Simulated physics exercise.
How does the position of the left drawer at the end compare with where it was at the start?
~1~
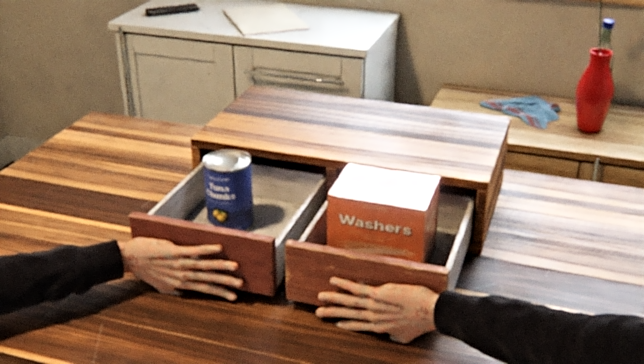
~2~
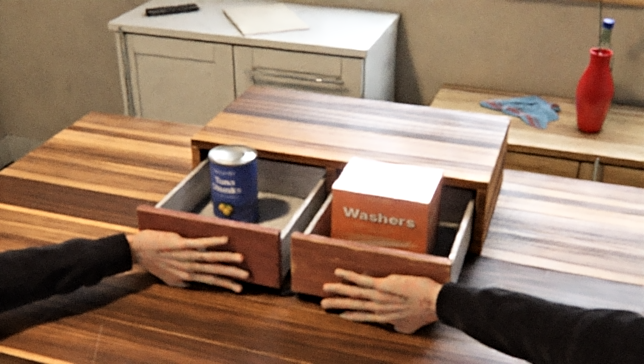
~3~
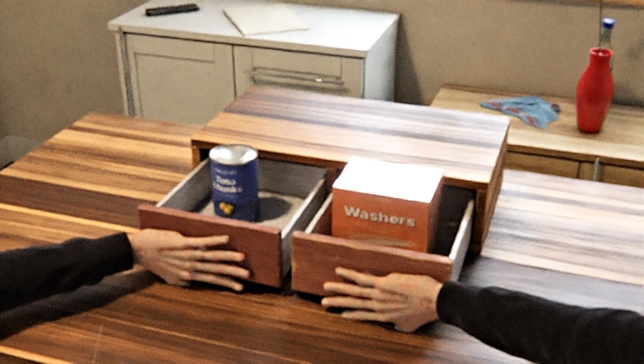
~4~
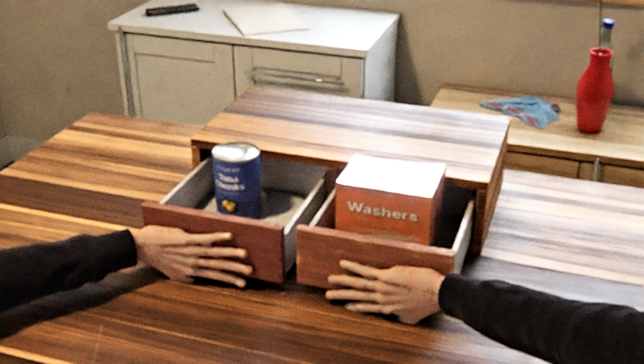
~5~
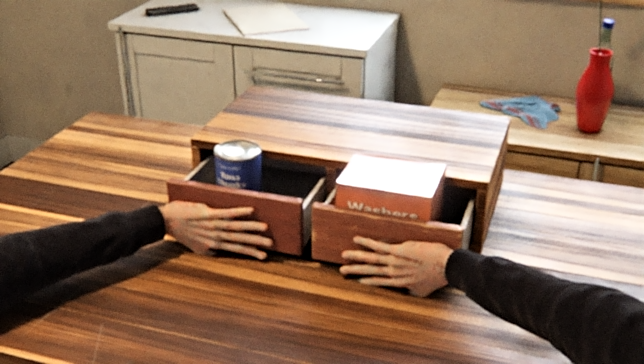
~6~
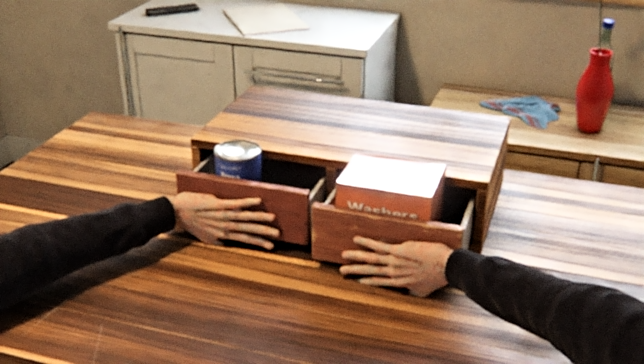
At the start the left drawer is pulled well out of the chest. By the end it sits farther back and a little to the right, pushed partway in but still ajar.
On a wooden table, two hands push two filled drawers inward, but both stay ajar.
